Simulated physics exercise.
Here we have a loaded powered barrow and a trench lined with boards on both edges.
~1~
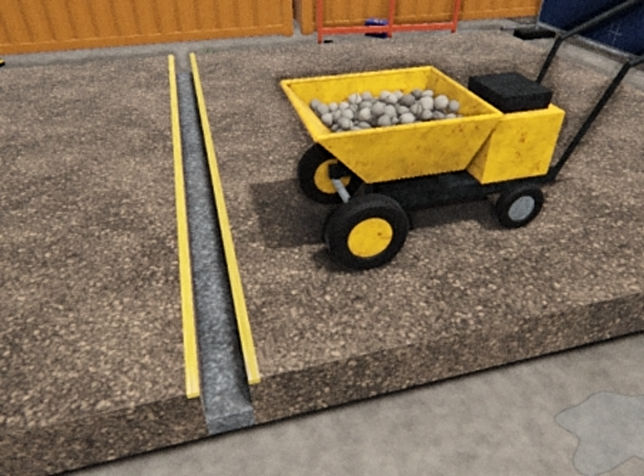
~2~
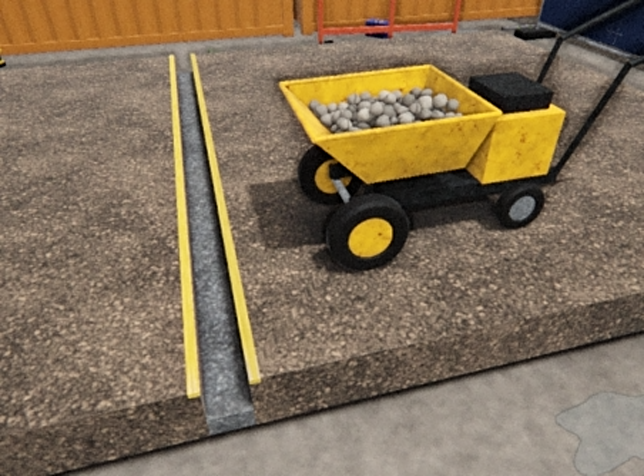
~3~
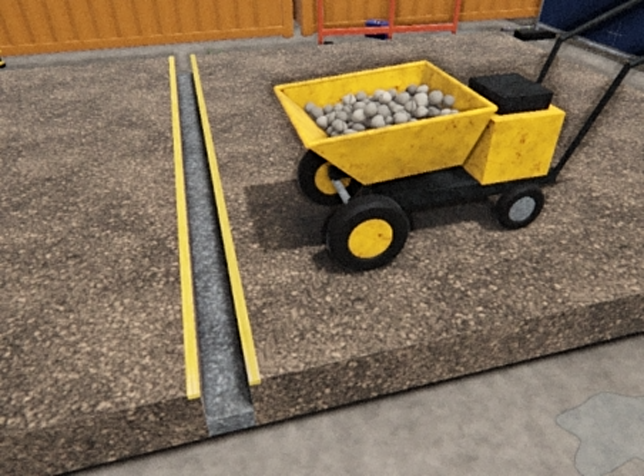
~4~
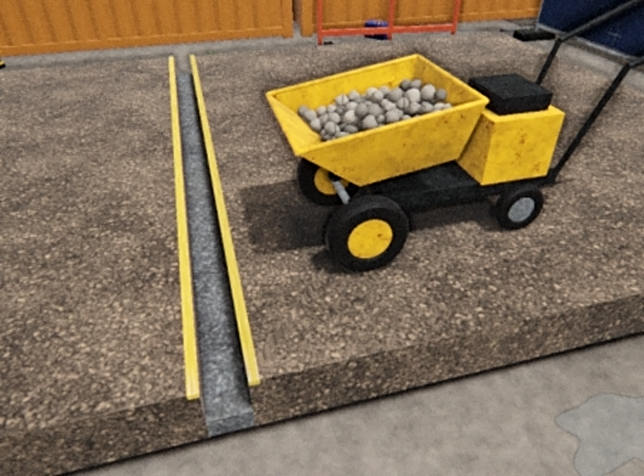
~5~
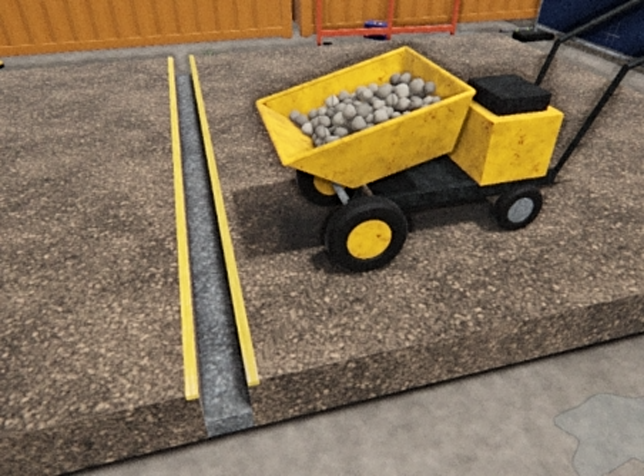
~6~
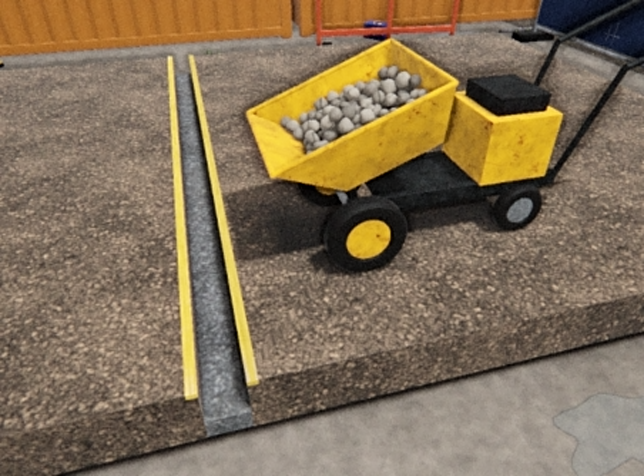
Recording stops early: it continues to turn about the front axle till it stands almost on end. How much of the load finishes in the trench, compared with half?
The greater share will most likely fall into the trench.
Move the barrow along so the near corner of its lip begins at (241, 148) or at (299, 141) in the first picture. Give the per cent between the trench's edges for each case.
From the first spot you get 0 percent, and from the second 70 percent.
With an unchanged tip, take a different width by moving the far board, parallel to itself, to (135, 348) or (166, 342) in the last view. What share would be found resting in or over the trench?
First case 90 %, second case 90 %.
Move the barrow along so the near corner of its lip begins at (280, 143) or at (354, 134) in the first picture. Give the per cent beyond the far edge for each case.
That would be roughly 50 in a hundred and then roughly 0 in a hundred.
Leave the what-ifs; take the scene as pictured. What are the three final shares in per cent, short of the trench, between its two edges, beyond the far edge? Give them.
Out of a hundred: Short 5; between 70; beyond 15.
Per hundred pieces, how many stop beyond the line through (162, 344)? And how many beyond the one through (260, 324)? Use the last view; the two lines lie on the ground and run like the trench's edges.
I'd say some 10 in a hundred, and after that 90 in a hundred.
Just after the last frame, skip tipped steeply; every one in the skip.
A moment on, skip tipped right over; roughly half in the skip; about a tenth short of the trench; roughly half in or heaped over the trench; just a few beyond it.
Further on, skip tipped right over; about a tenth in the skip; about a tenth short of the trench; roughly two thirds in or heaped over the trench; about a tenth beyond it.
When it is over, skip tipped right over; about a tenth in the skip; about a tenth short of the trench; roughly two thirds in or heaped over the trench; about a tenth beyond it.
